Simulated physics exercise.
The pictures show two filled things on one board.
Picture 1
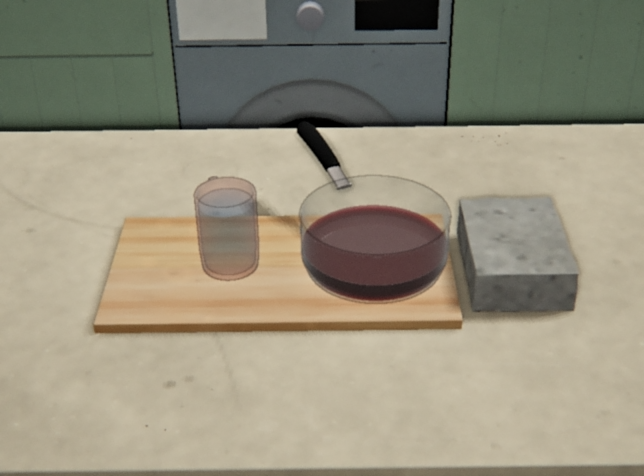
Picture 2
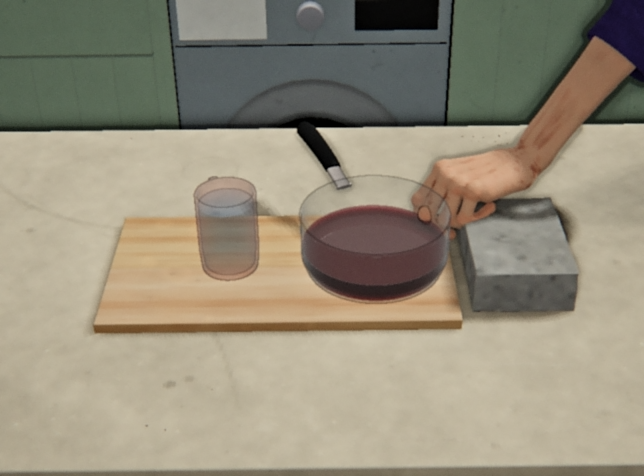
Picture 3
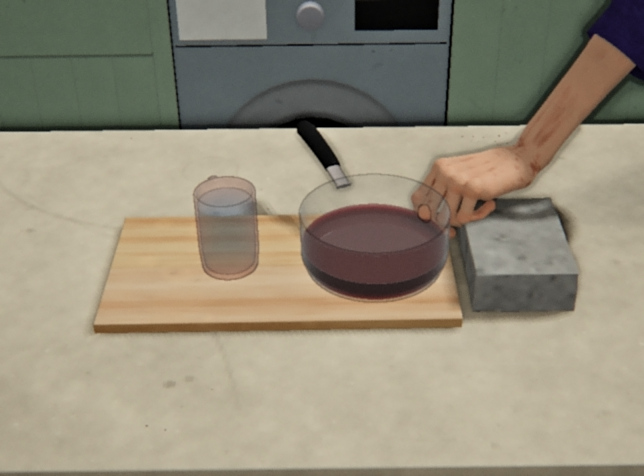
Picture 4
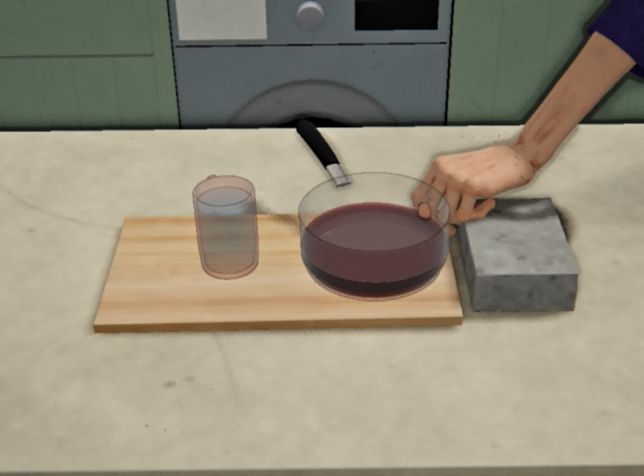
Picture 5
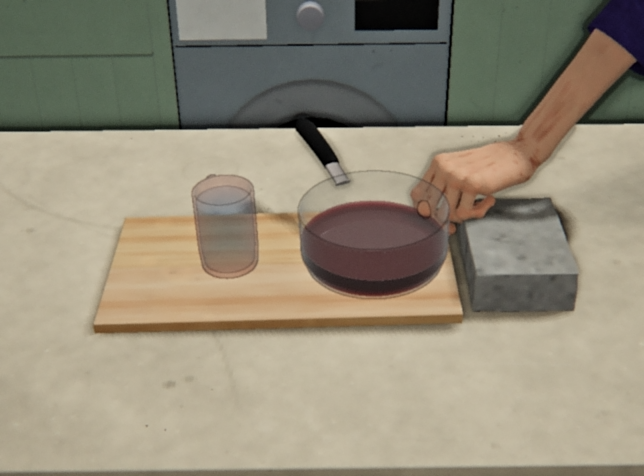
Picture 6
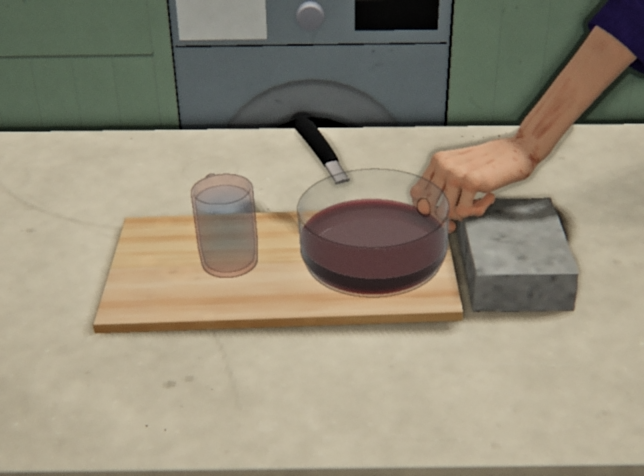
A hand reaches in and barely raises the board's right end beneath the mug and saucepan.
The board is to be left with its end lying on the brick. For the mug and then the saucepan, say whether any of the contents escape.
Mug: It will not slosh over, saucepan: It will not slosh over.
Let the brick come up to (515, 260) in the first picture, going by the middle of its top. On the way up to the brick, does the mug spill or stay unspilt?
Outcome: It sheds nothing.
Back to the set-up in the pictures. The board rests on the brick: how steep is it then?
About 8 degrees.
A moment on, the board slopes by about 5°; mug, all is still inside; saucepan, all is still inside.
Further on, the board slopes by about 10°; mug, all is still inside; saucepan, all is still inside.
When it is over, the board slopes by about 8°, resting on the brick; mug, all is still inside; saucepan, all is still inside.
